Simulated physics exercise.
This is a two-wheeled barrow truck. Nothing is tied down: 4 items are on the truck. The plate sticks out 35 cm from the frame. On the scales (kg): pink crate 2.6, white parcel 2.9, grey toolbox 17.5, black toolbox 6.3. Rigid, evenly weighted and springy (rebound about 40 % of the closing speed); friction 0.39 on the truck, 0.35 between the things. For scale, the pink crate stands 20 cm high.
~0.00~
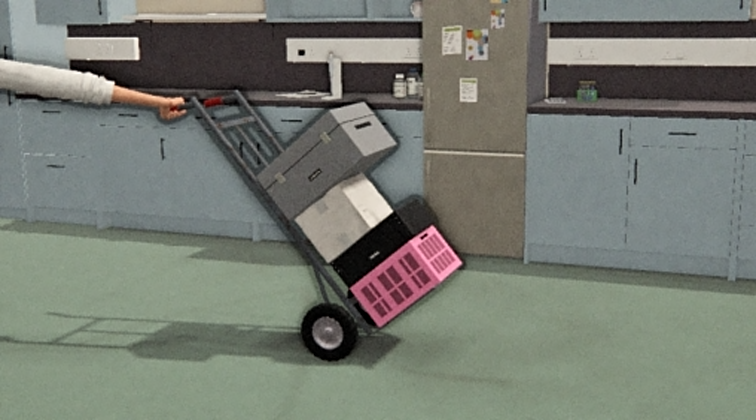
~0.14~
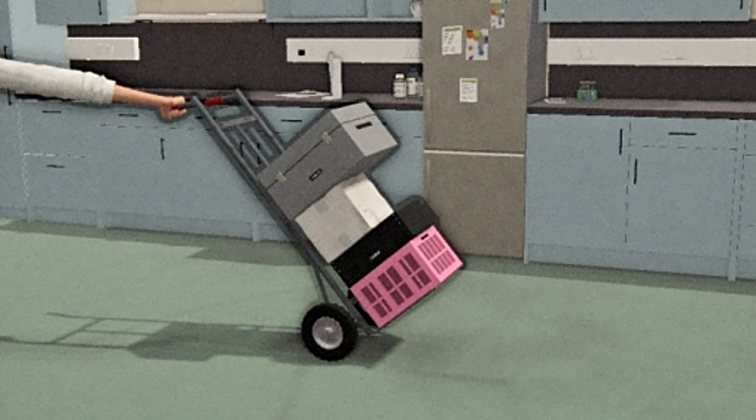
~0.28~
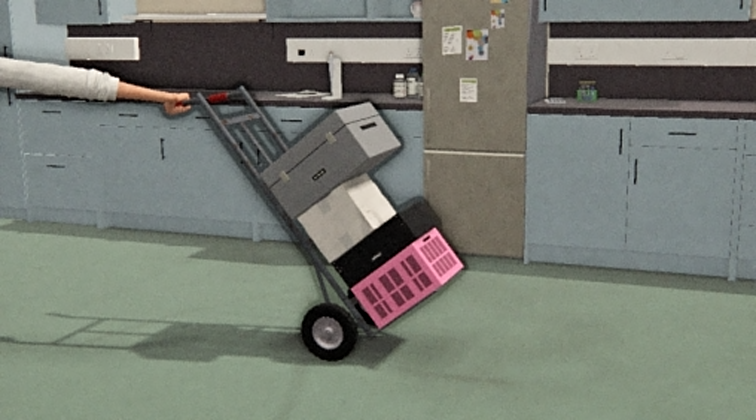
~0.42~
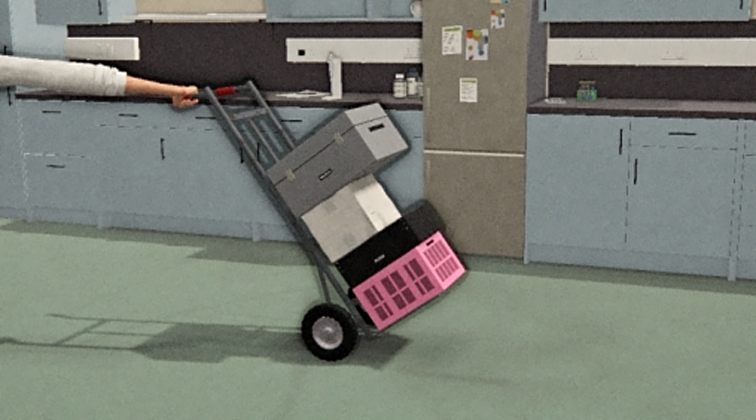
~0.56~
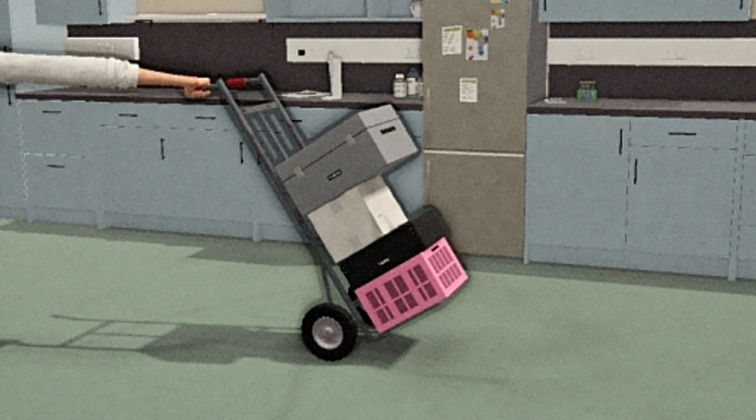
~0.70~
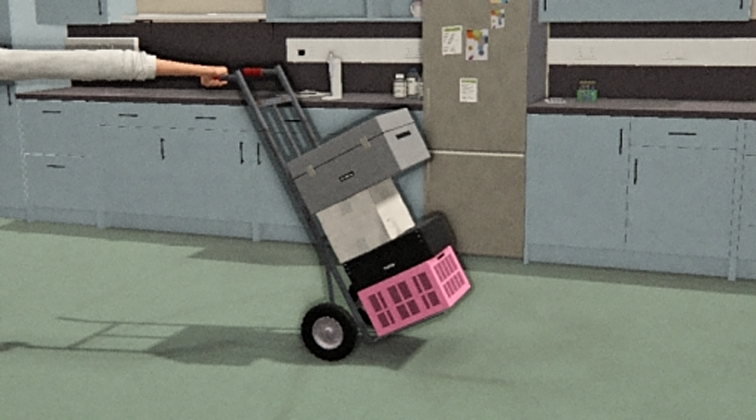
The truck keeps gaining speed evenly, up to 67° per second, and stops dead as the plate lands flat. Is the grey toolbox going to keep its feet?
The grey toolbox tips over.
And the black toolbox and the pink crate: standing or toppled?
The black toolbox keeps standing; the pink crate stays upright.
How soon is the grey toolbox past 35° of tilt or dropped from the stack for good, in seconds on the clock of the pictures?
Near 1.7 s.
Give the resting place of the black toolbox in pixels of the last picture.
Near (427, 285).
Around 1.70 s, truck upright; grey toolbox now dropped from the stack; white parcel tipped 45° against what carries it; black toolbox shifted 2 cm.
Around 2.10 s, truck upright; white parcel upside down; black toolbox shifted 2 cm.
Finally (3.2 s), dropped from the stack and tipped over, white parcel and grey toolbox; the other 2 still in place (within 10 cm). Final places as that camera would see them, grey toolbox near (693, 358).
